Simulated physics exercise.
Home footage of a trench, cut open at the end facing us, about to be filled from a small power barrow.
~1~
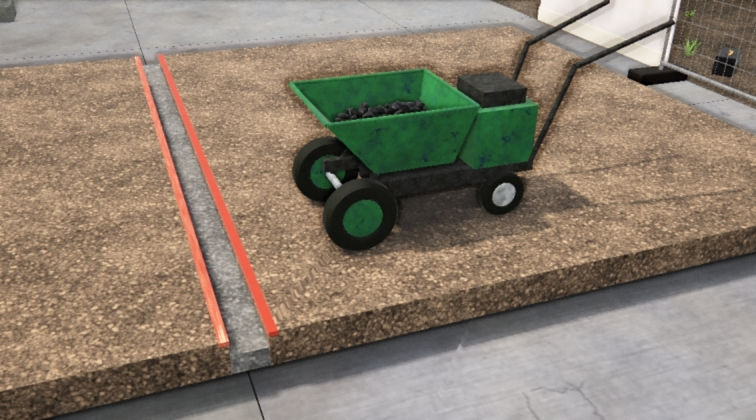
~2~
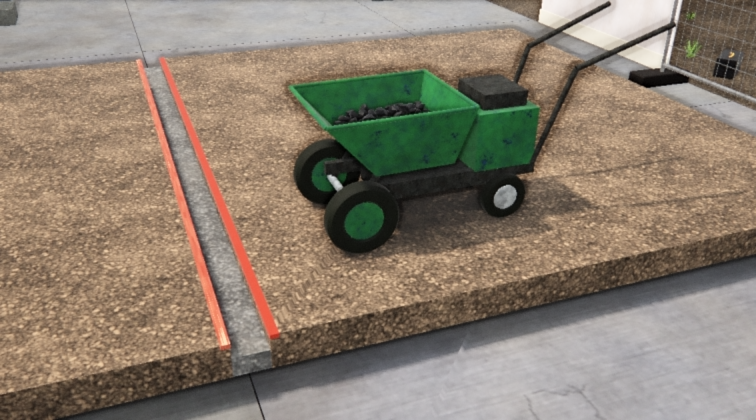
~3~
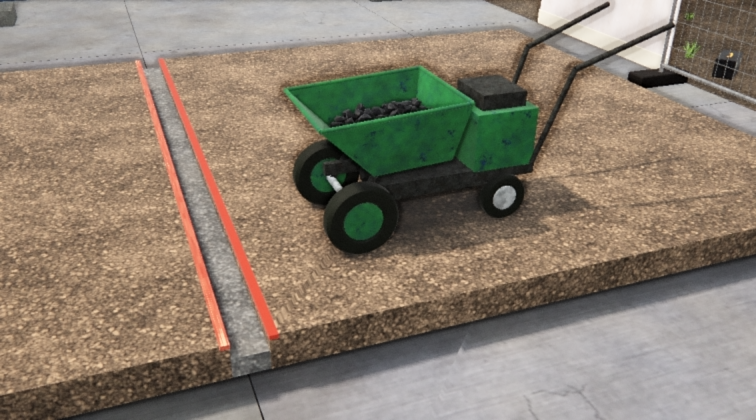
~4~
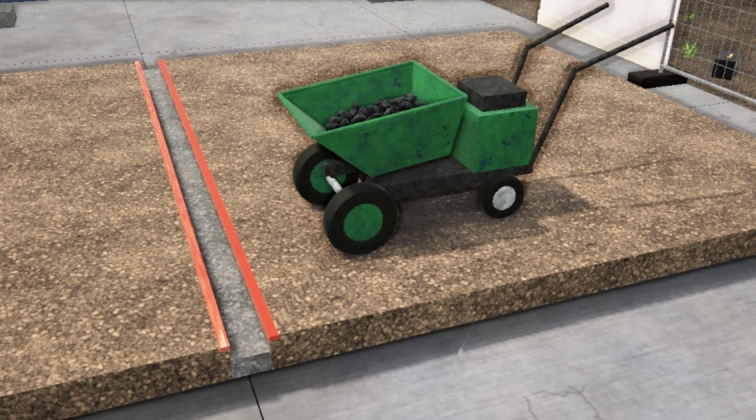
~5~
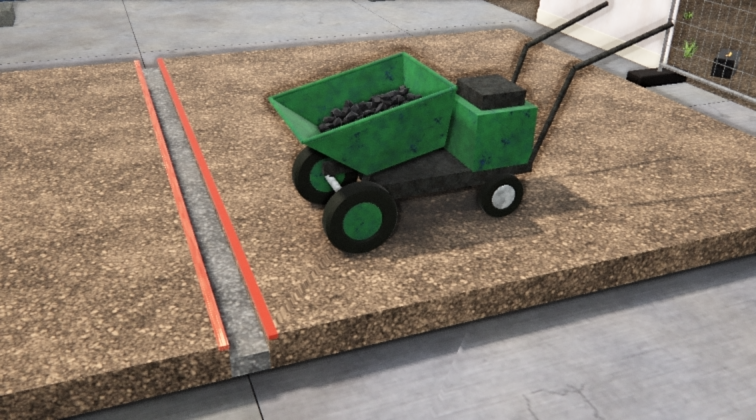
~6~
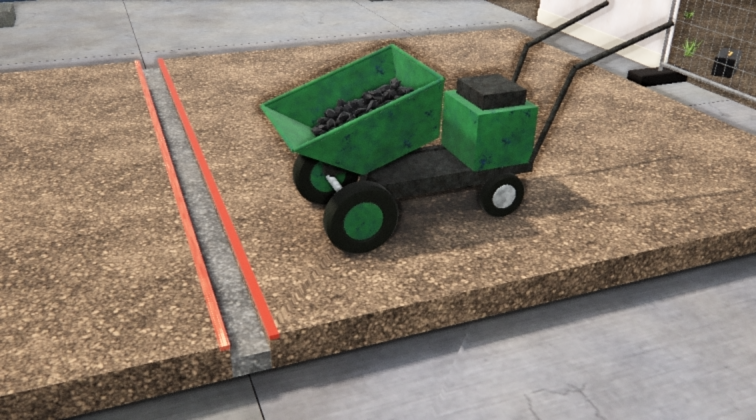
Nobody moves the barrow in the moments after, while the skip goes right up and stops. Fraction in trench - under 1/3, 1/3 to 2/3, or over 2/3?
1/3 to 2/3.
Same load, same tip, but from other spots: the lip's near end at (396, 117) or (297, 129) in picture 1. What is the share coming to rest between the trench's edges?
Close to 20 in a hundred, and close to 40 in a hundred.
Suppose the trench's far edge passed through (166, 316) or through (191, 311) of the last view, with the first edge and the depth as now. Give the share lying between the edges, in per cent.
Roughly 90 % first, 80 % second.
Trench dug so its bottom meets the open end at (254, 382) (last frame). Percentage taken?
It lands somewhere near 90 percent.
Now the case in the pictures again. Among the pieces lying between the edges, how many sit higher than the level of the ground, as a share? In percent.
50 %.
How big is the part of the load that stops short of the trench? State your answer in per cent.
I'd estimate about 10 per cent of the load.
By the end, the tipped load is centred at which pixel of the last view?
I'd put the middle somewhere around (215, 243).
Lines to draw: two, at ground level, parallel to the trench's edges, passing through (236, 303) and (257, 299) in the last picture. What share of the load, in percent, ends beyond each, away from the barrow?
Respectively 50 and 80 percent.
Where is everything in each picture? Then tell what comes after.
In the first picture, lip of the skip at (327, 126), level; top of the load at (398, 116), lumps of coal; first edge of the trench at (258, 294); far edge at (212, 303), the trench under half as wide as the skip, and about half as deep as wide.
In the second picture, lip of the skip at (327, 129), level; top of the load at (398, 118).
In the third picture, lip of the skip at (321, 132), tipped barely; top of the load at (403, 123).
In the fourth picture, lip of the skip at (313, 137), tipped a little; top of the load at (398, 120).
In the fifth picture, lip of the skip at (304, 142), tipped a little; top of the load at (398, 109).
In the sixth picture, lip of the skip at (294, 151), tipped clearly; top of the load at (396, 109); first edge of the trench at (259, 297); far edge at (213, 307).
Soon, skip tipped steeply; all in the skip.
A while on, skip tipped right over; most in the skip; a stray few short of the trench; a small part in or heaped over the trench; a stray few beyond it.
Towards the end, skip tipped right over; a small part in the skip; a small part short of the trench; about half in or heaped over the trench; about a quarter beyond it.
Finally, skip tipped right over; a small part in the skip; a small part short of the trench; about half in or heaped over the trench; about a quarter beyond it.
